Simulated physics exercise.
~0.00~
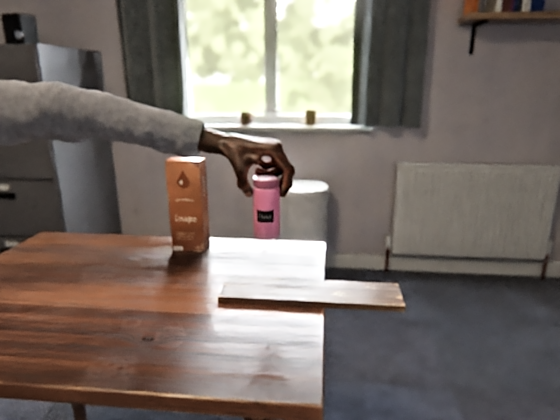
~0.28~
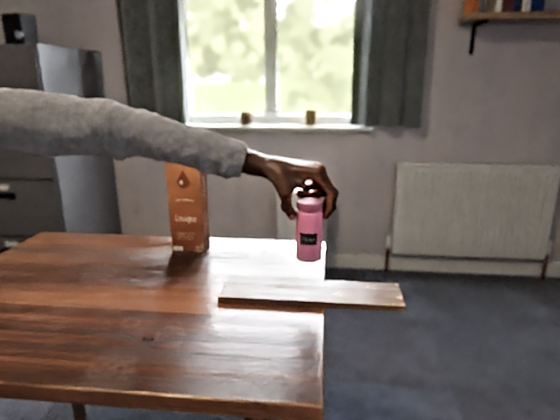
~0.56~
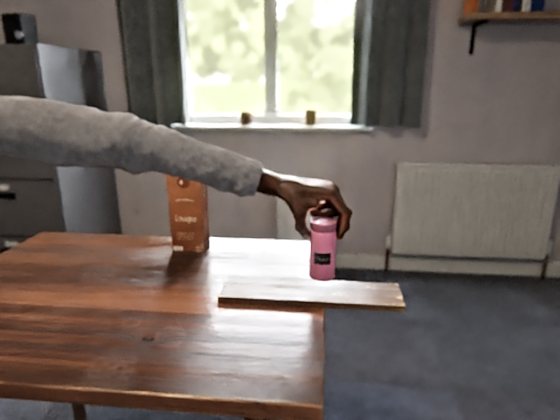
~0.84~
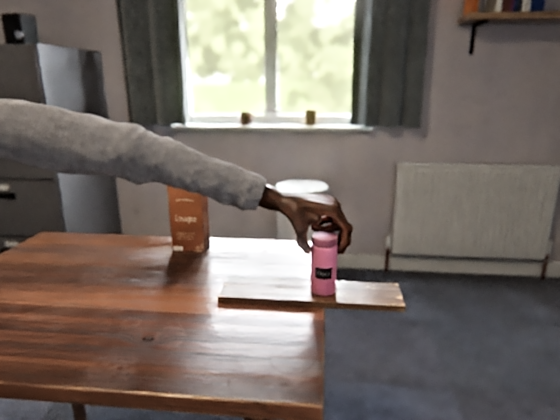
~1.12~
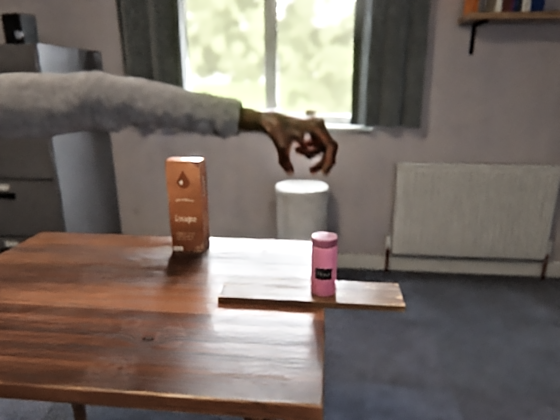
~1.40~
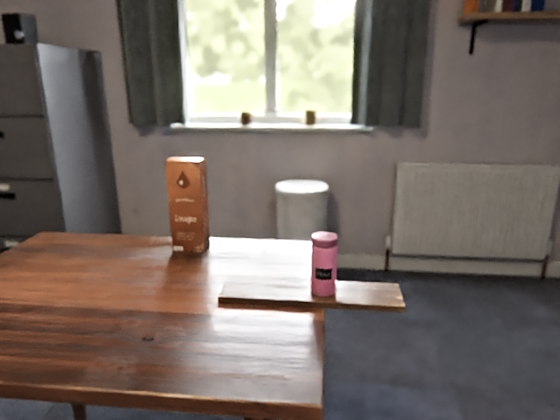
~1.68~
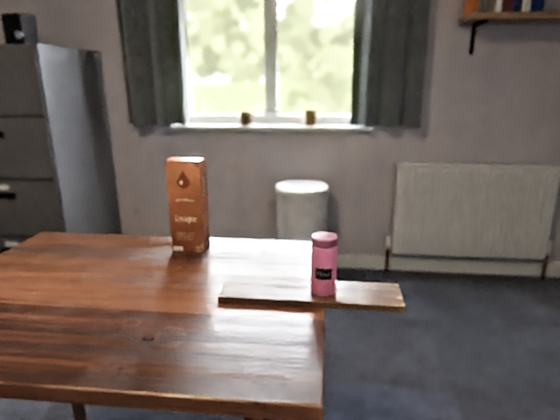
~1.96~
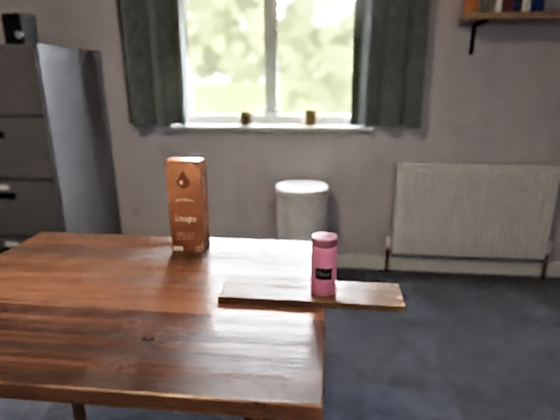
A hand sets a pink shaker on the overhanging brown board and withdraws; everything stays put.
